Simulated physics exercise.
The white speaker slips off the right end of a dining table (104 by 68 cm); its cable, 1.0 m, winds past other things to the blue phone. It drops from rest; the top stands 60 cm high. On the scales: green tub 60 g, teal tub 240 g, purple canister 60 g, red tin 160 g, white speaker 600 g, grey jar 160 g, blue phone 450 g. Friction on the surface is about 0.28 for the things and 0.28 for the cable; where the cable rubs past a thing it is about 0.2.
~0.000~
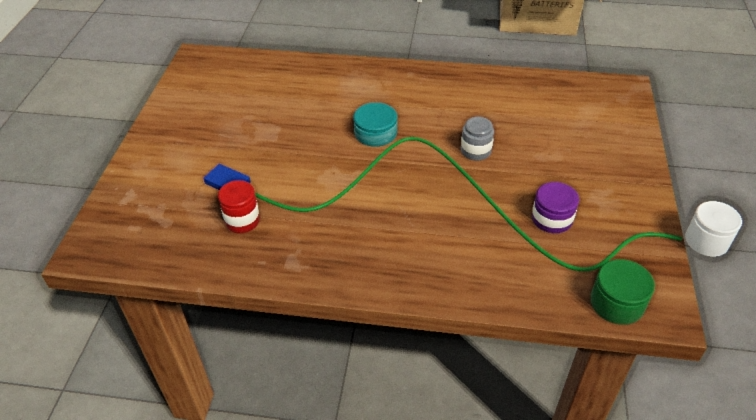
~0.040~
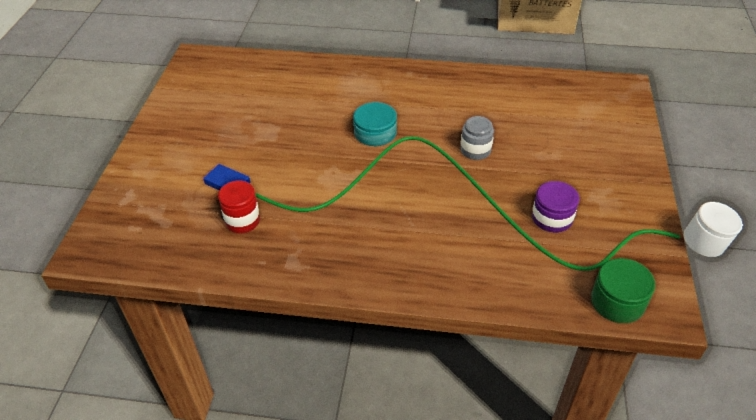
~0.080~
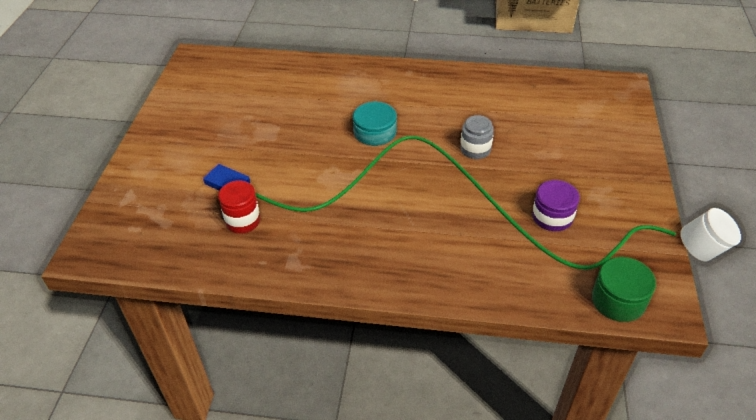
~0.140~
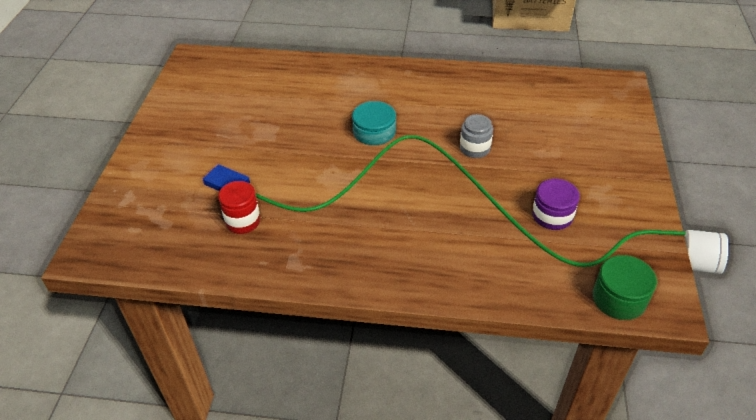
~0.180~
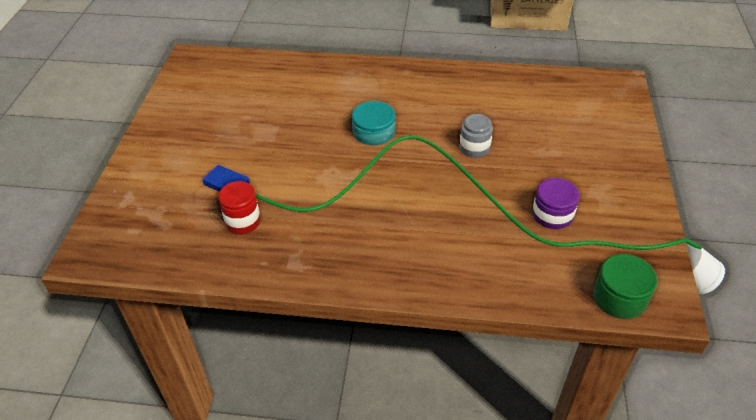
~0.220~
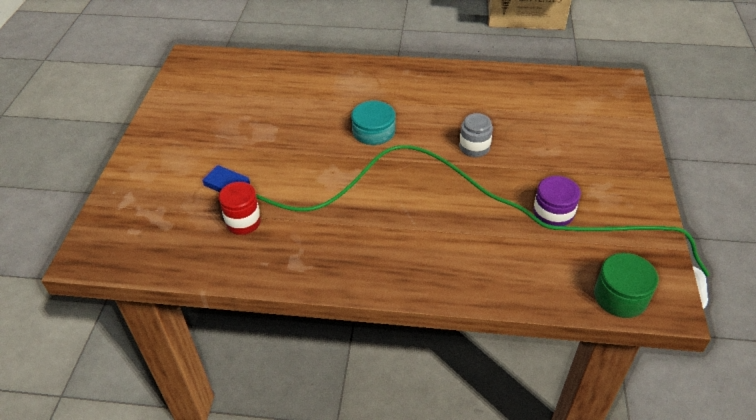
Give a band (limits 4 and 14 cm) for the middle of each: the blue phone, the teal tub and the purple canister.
In order: The blue phone travels a long way; the teal tub stays in the low band; the purple canister shifts a middling way.
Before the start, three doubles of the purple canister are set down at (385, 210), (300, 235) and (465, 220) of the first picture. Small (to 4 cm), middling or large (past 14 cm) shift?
In that order: Middling, small, middling.
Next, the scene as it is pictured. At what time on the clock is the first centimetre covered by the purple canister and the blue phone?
Purple canister 0.26 s, blue phone 0.34 s.
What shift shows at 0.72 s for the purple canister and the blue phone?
Purple canister 8 cm, blue phone 50 cm.
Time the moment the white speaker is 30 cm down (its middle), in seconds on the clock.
About: 0.30 s.
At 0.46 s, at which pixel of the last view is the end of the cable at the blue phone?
Near (347, 194).
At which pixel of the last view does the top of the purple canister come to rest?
At about (570, 163).
At 0.5 s, the cable's tail end at (347, 194); blue phone 18 cm off its start, purple canister 6 cm off its start, white speaker over the edge.
At 0.7 s, the cable's tail end at (518, 215); blue phone 48 cm off its start, purple canister 7 cm off its start, white speaker over the edge.
At 1.0 s, the cable's tail end at (592, 224); blue phone 61 cm off its start at (569, 217), purple canister 7 cm off its start at (569, 163), white speaker over the edge.
At 1.2 s, the cable's tail end at (596, 224); blue phone 61 cm off its start, purple canister 7 cm off its start, white speaker over the edge.
At 2.4 s, the cable's tail end at (596, 224); blue phone 61 cm off its start at (574, 218), purple canister 7 cm off its start at (570, 163), teal tub 0 cm off its start at (373, 114), white speaker over the edge.
